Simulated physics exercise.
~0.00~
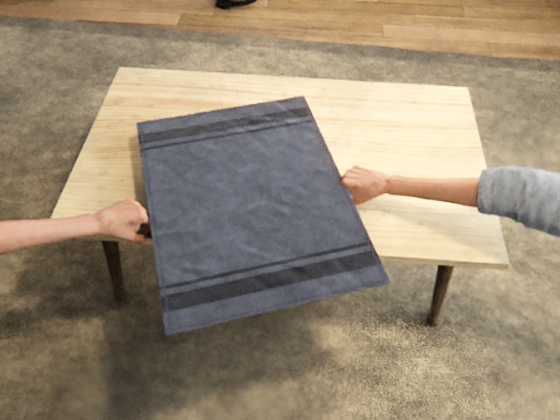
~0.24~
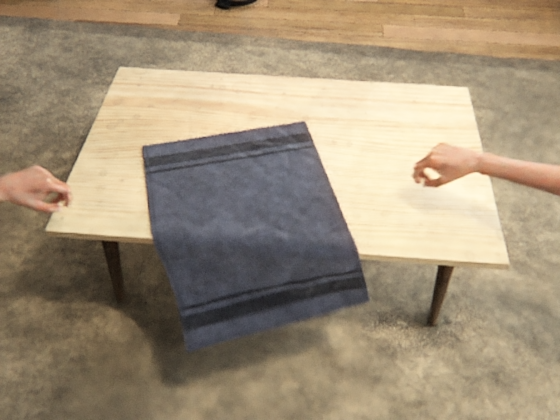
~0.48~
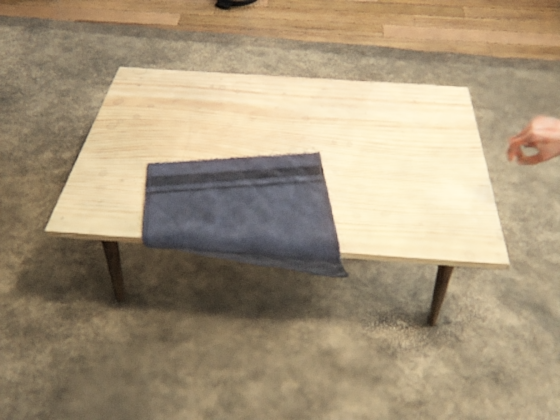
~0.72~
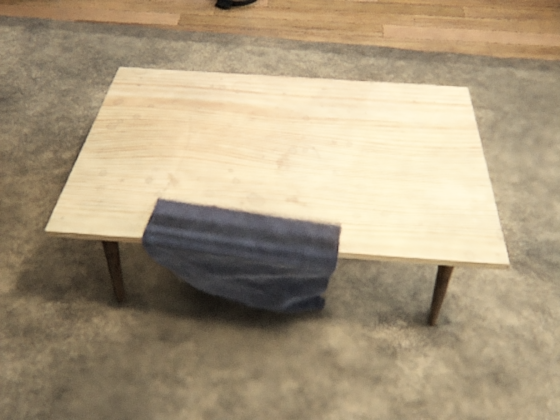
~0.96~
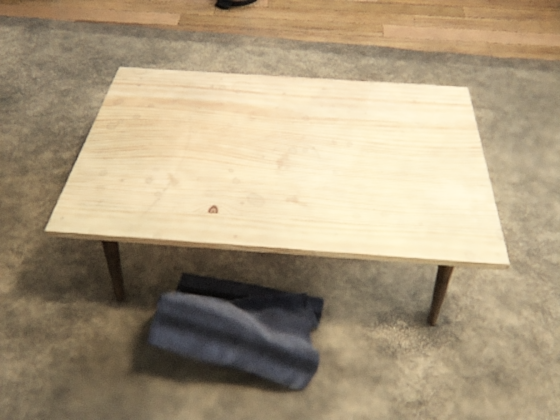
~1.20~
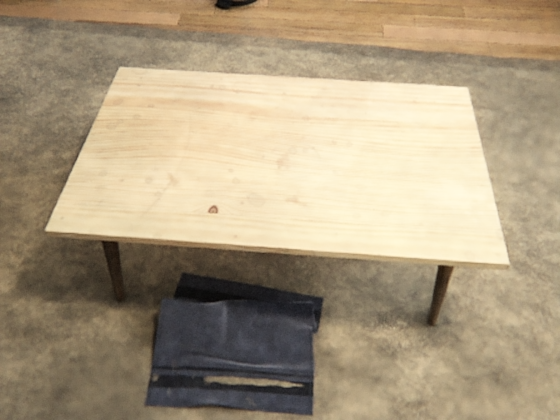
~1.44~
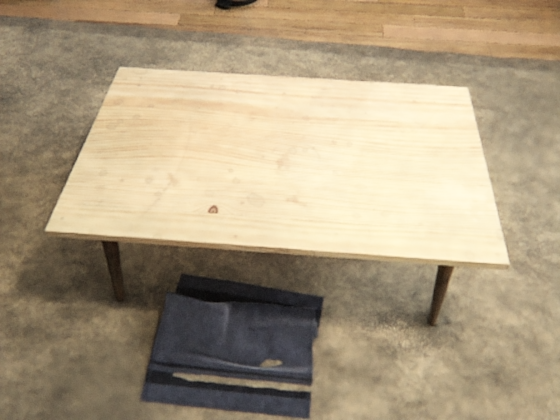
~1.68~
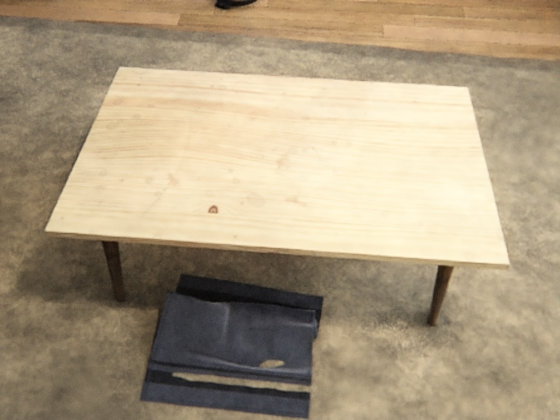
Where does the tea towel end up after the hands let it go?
It slides off the near edge of the table and ends up in a folded heap on the carpet.
